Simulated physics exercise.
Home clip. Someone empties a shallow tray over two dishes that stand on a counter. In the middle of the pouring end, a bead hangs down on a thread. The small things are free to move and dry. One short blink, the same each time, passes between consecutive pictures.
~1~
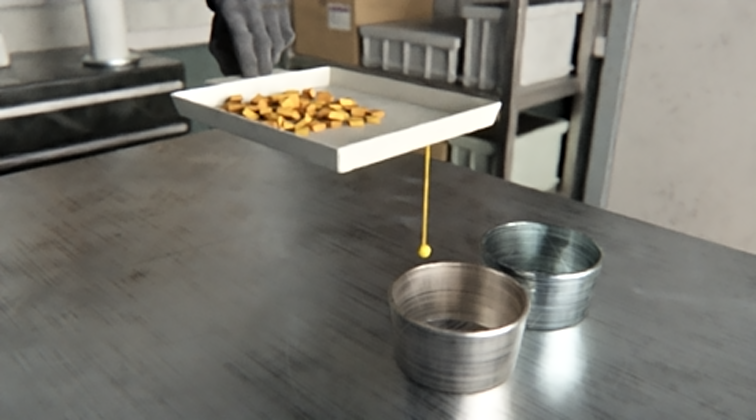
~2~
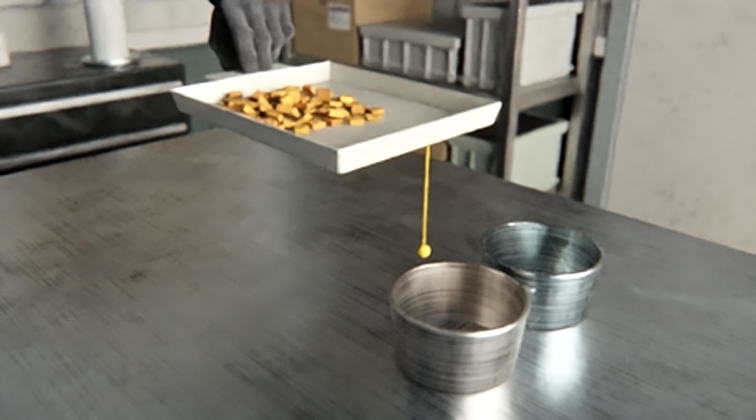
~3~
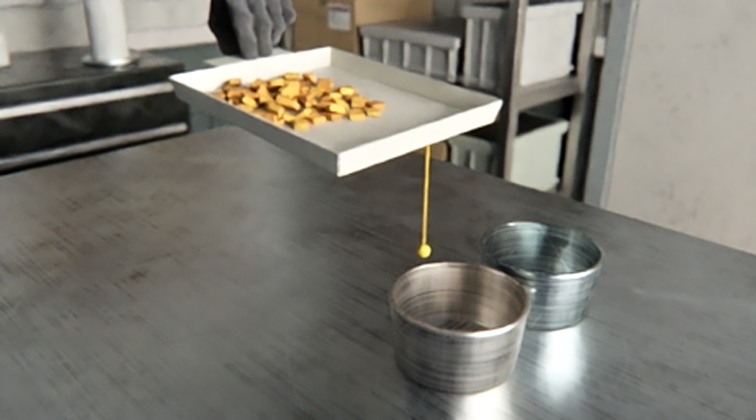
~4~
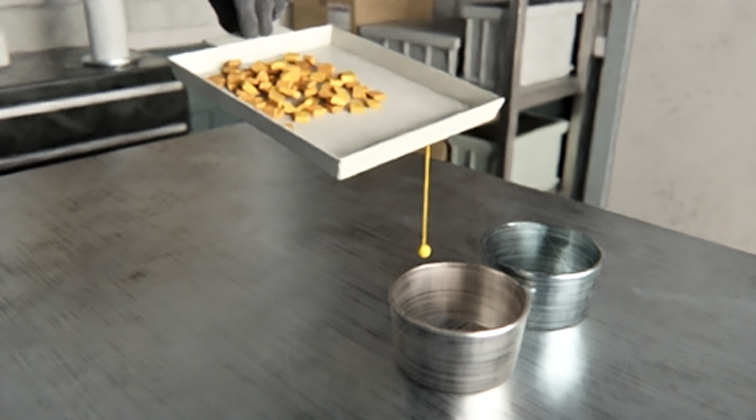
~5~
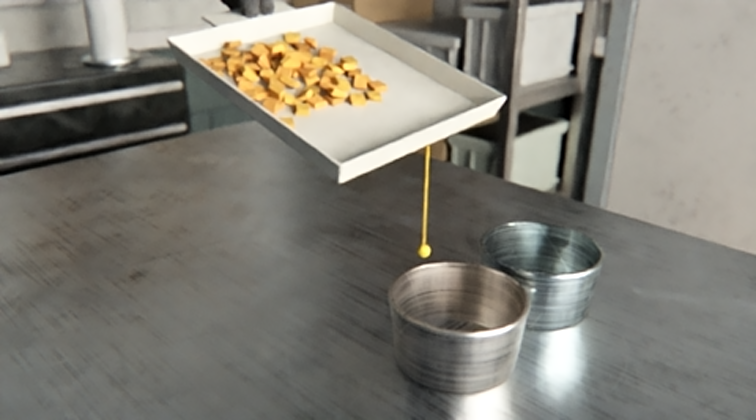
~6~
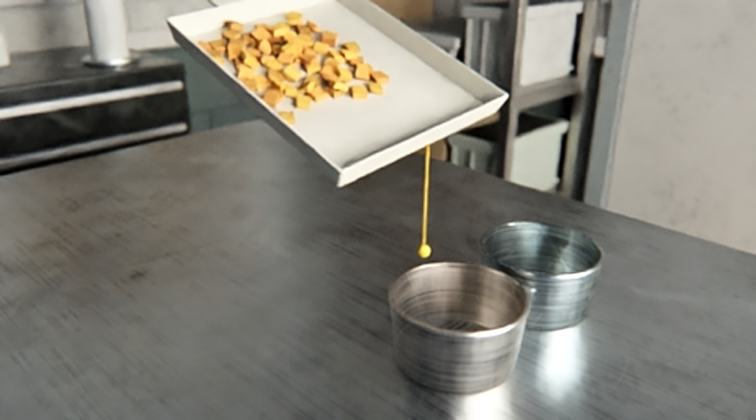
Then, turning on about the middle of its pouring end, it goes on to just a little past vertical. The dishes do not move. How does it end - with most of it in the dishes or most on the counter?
It ends with most on the counter.
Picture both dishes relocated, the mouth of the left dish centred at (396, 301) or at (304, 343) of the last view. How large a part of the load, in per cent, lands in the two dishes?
The first try yields 80% and the second yields 70%.
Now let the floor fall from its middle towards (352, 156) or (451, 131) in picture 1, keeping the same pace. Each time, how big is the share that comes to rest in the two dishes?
So it's 0 percent with the first slope and 50 percent with the other.
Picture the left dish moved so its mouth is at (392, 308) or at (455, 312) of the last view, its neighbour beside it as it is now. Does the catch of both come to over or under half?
Earlier try a majority share, later try a minority share.
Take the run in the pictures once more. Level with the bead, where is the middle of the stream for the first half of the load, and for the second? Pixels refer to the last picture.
I'd say around (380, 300) at first, then around (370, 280).
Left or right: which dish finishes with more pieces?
That's the left side.
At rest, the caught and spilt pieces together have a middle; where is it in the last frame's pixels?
Last view, centre at rest - approx. (378, 375).
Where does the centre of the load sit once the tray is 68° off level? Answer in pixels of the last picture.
Centre estimate: (364, 156).
Just after the last frame, tray tipped steeply; almost all on the tray; just a few in the air.
A moment on, tray tipped past a quarter turn; roughly a quarter on the tray; about a tenth in the left dish; roughly half outside both; roughly a quarter in the air.
Further on, tray tipped past a quarter turn; roughly a quarter in the left dish; the larger part outside both.
When it is over, tray tipped past a quarter turn; roughly a quarter in the left dish; not one in the right dish; the larger part outside both.
